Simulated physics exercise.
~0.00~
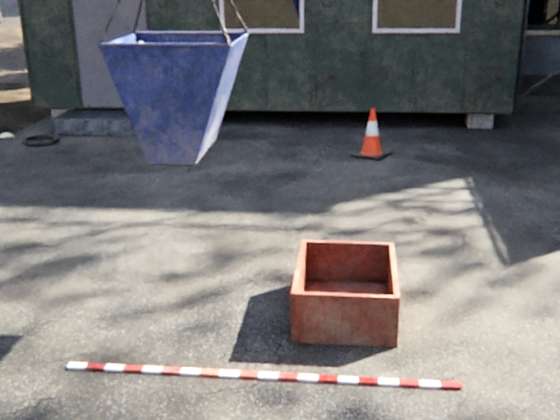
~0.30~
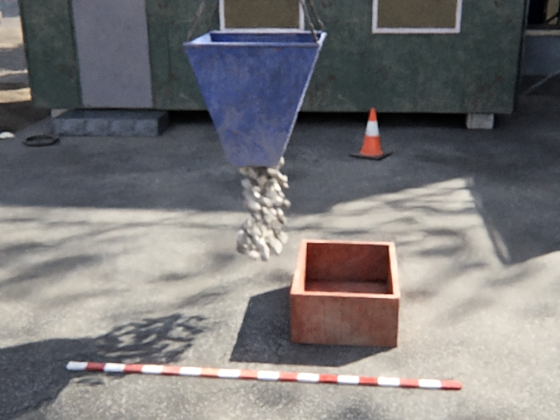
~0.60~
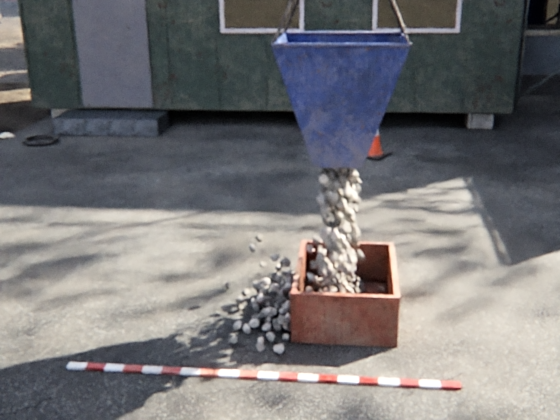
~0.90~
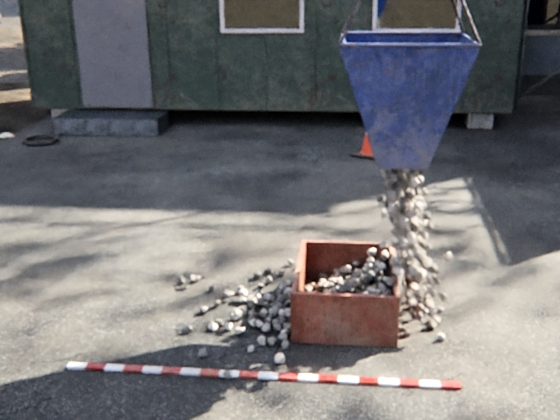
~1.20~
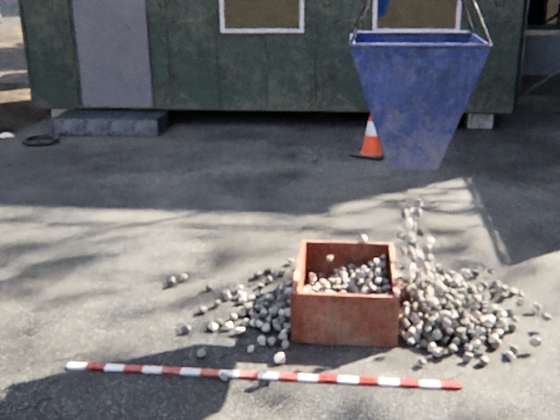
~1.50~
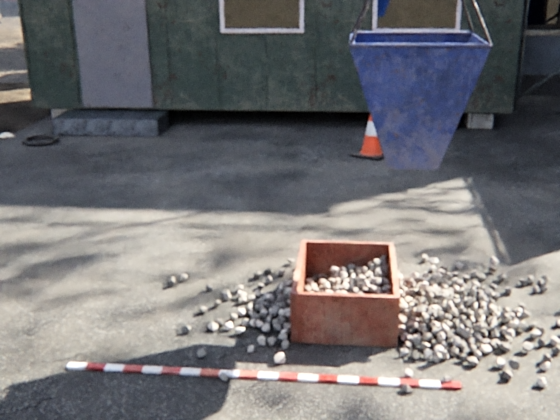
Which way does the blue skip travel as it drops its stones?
The blue skip travels to the right, passing over the reddish bin and stopping beyond it.
We see a blue skip hanging from above move right over a paved yard, pouring grey stones from its underside across a reddish open bin. It empties and stops, leaving stones partly filling the bin and scattered on both sides, with the larger spill on the right.
